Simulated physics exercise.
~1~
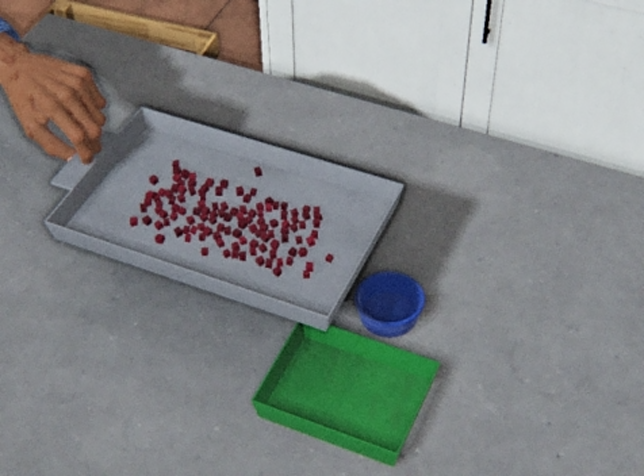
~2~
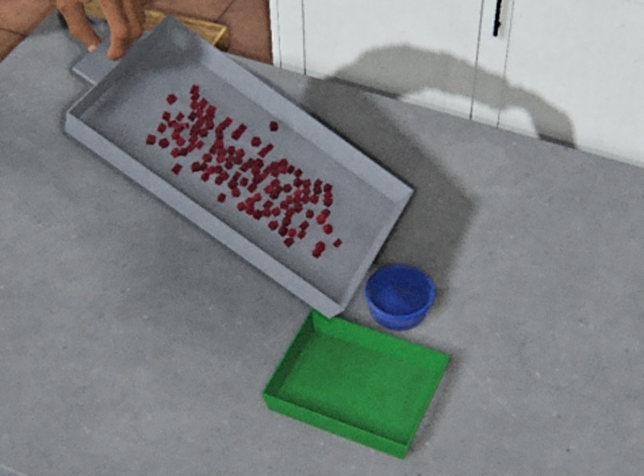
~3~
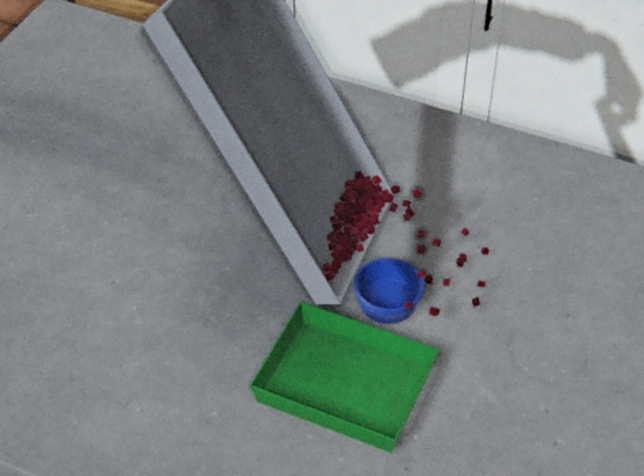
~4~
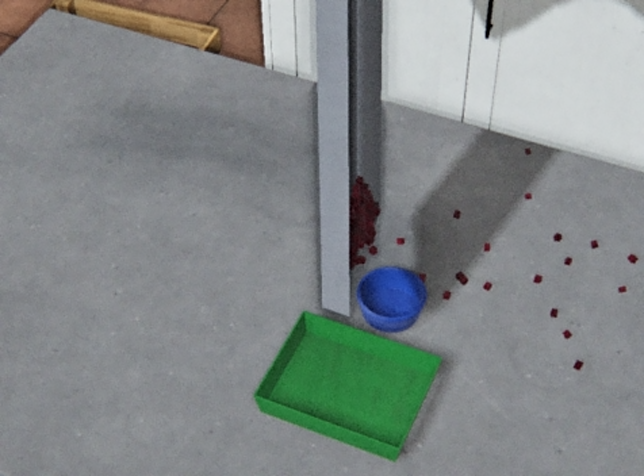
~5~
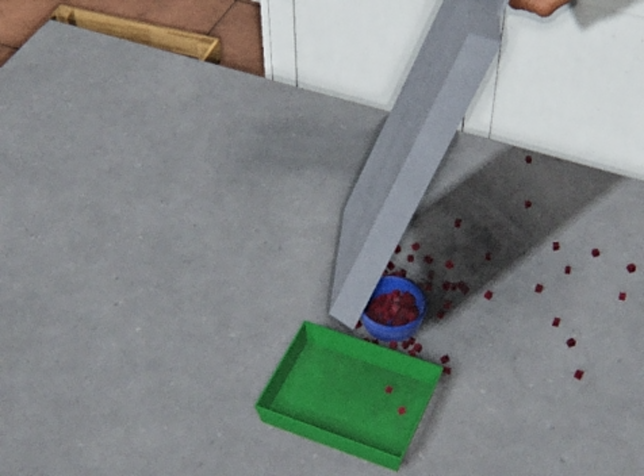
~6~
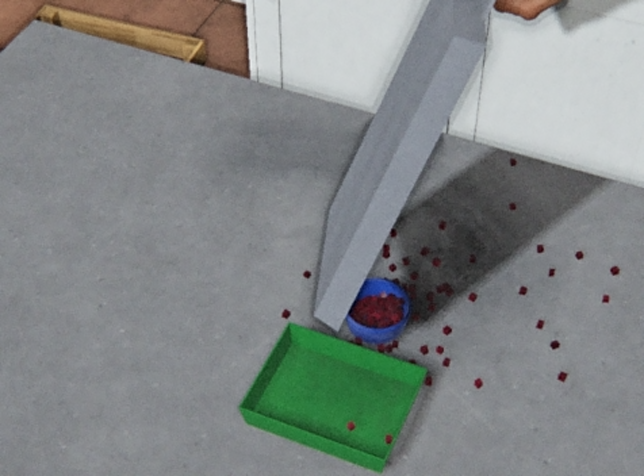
Hand tipping a grey tray of dark red cubes over a blue dish, partly filling it and scattering many across the table.
